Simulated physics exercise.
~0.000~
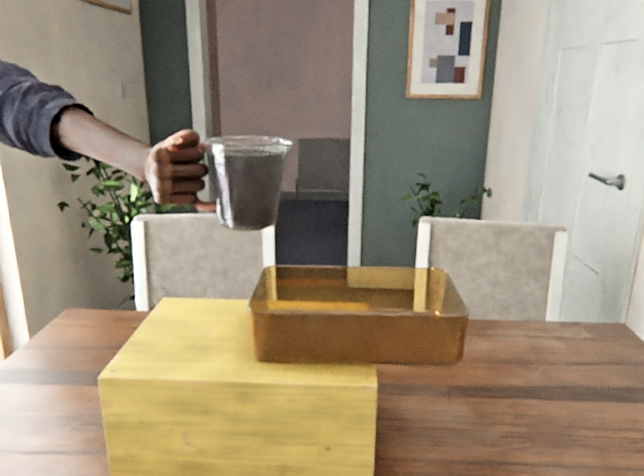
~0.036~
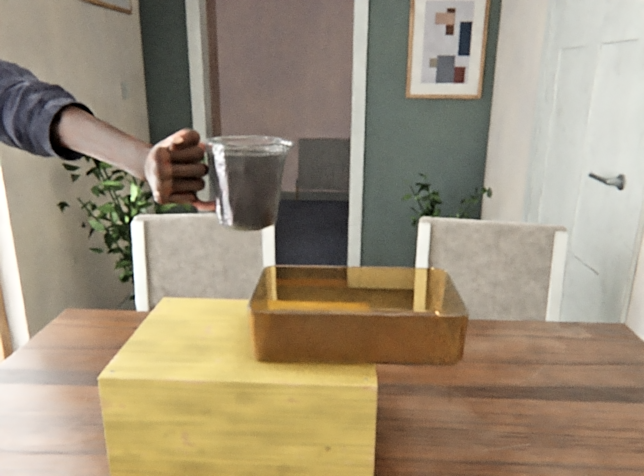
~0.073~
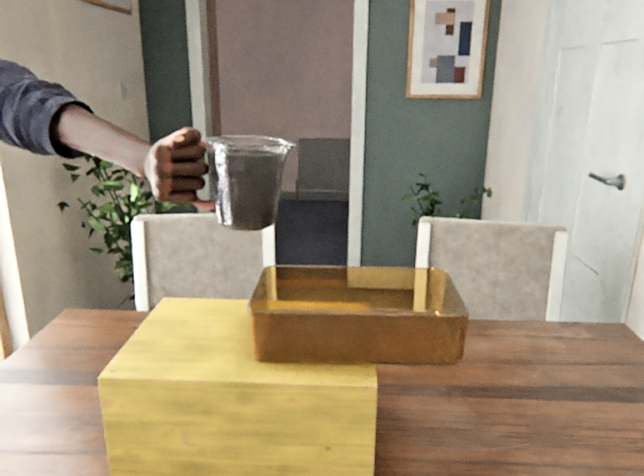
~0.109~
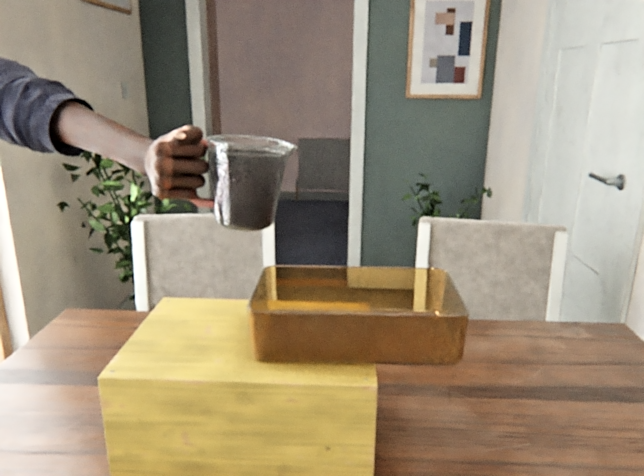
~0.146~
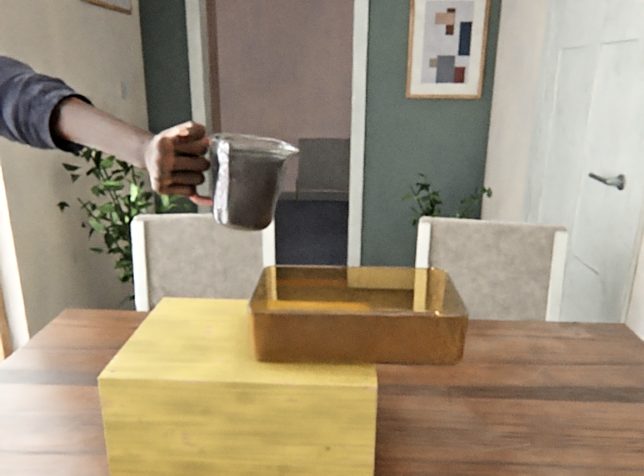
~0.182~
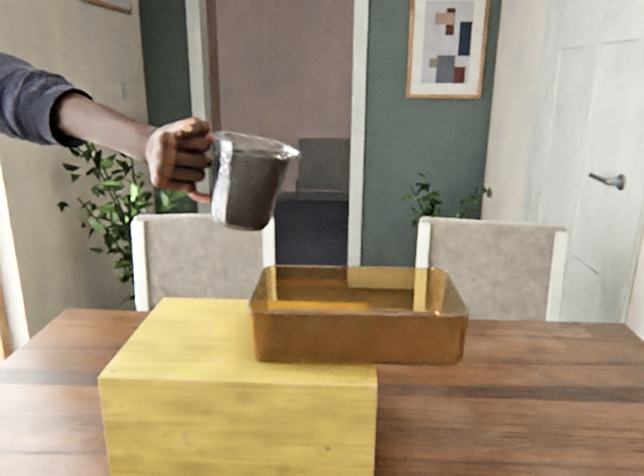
At a wooden table, a hand gradually tilts a jug of dark liquid slightly to the right.
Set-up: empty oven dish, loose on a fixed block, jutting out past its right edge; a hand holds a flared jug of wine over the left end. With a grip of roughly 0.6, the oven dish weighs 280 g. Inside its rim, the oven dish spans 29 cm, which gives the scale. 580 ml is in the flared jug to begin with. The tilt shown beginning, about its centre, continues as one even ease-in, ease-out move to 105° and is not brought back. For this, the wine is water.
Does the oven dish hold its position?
Yes, it holds.
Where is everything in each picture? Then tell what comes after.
In the first picture, tilt 0°; pouring edge (295, 143); surface from (211, 153) to (284, 154); the oven dish's rim runs from (256, 287) to (457, 291); the block's edge is at (374, 386).
In the second picture, tilt 0°; pouring edge (295, 143); surface from (211, 152) to (284, 154).
In the third picture, tilt 2°; pouring edge (296, 145); surface from (213, 152) to (284, 155).
In the fourth picture, tilt 4°; pouring edge (298, 147); surface from (214, 151) to (286, 156).
In the fifth picture, tilt 8°; pouring edge (300, 150); surface from (215, 151) to (288, 157).
In the sixth picture, tilt 12°; pouring edge (302, 154); surface from (217, 153) to (289, 158).
Then, 0.53 s in, the tilt is 73° and 72 per cent is still to pour; the oven dish lies level with 5 per cent in it.
Then, 0.78 s in, the tilt is 104° and 18 per cent is still to pour; the oven dish lies level with 60 per cent in it.
Then, 1.05 s in, the tilt is 105° and 1 per cent is still to pour; the oven dish lies level with 93 per cent in it.
Then, 1.34 s in, the tilt is 105° and 0 per cent is still to pour; the oven dish lies level with 96 per cent in it.
Finally, the oven dish lies level with 96 per cent in it.
